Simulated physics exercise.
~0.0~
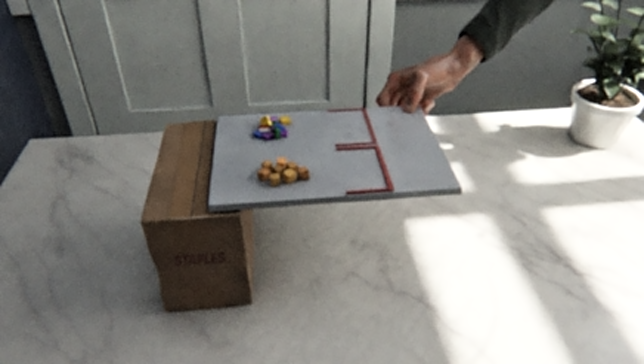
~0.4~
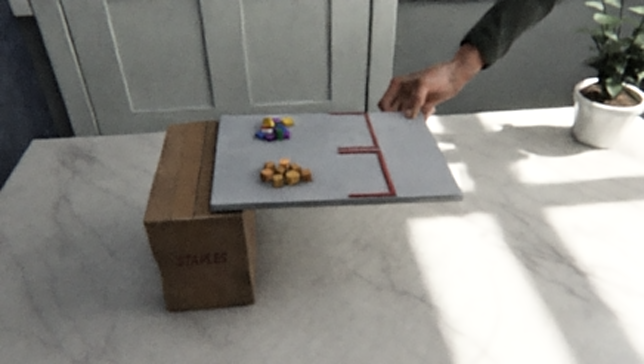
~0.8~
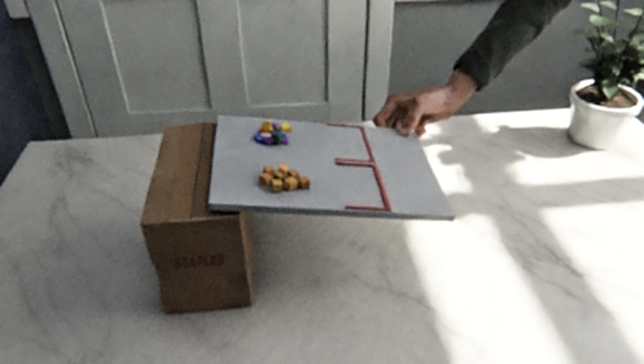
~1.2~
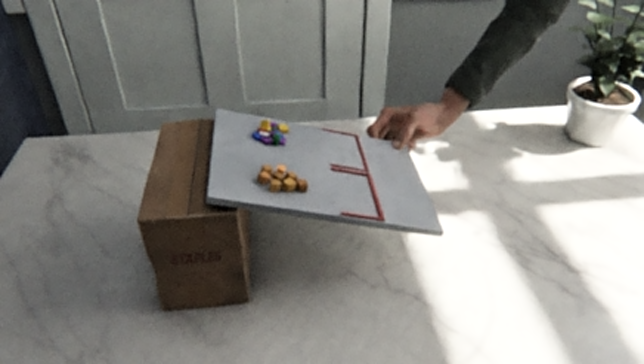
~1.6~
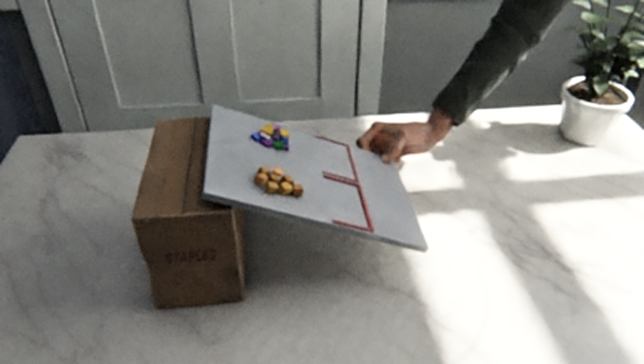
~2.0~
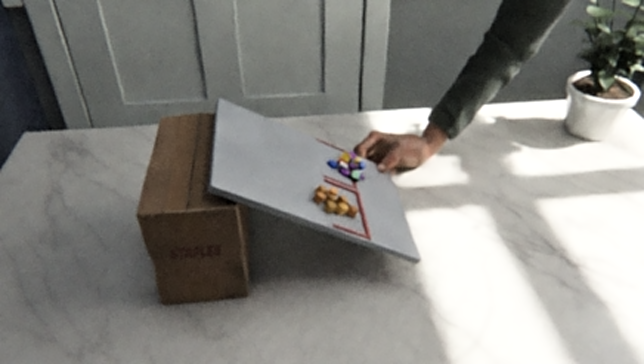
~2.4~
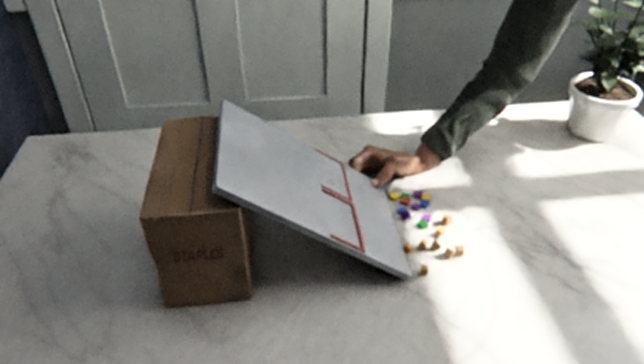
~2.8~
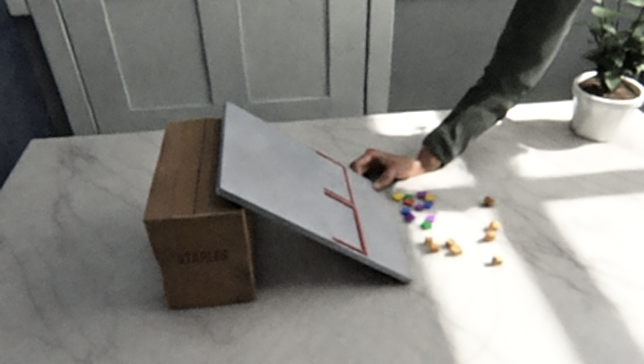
A hand in a dark sleeve holds the right end of a grey board whose left end rests on a brown cardboard box, on a white marble table seen from the front and slightly above. A multicoloured batch of small pieces sits at the far side and an orange-brown batch nearer, with red bars to their right and a potted plant beyond. The hand gradually lowers the board's right end. Both batches stay put at first, then slide down to the bars. They pass over them and scatter on the table, while the board rests steeply sloped, the hand still at its edge.
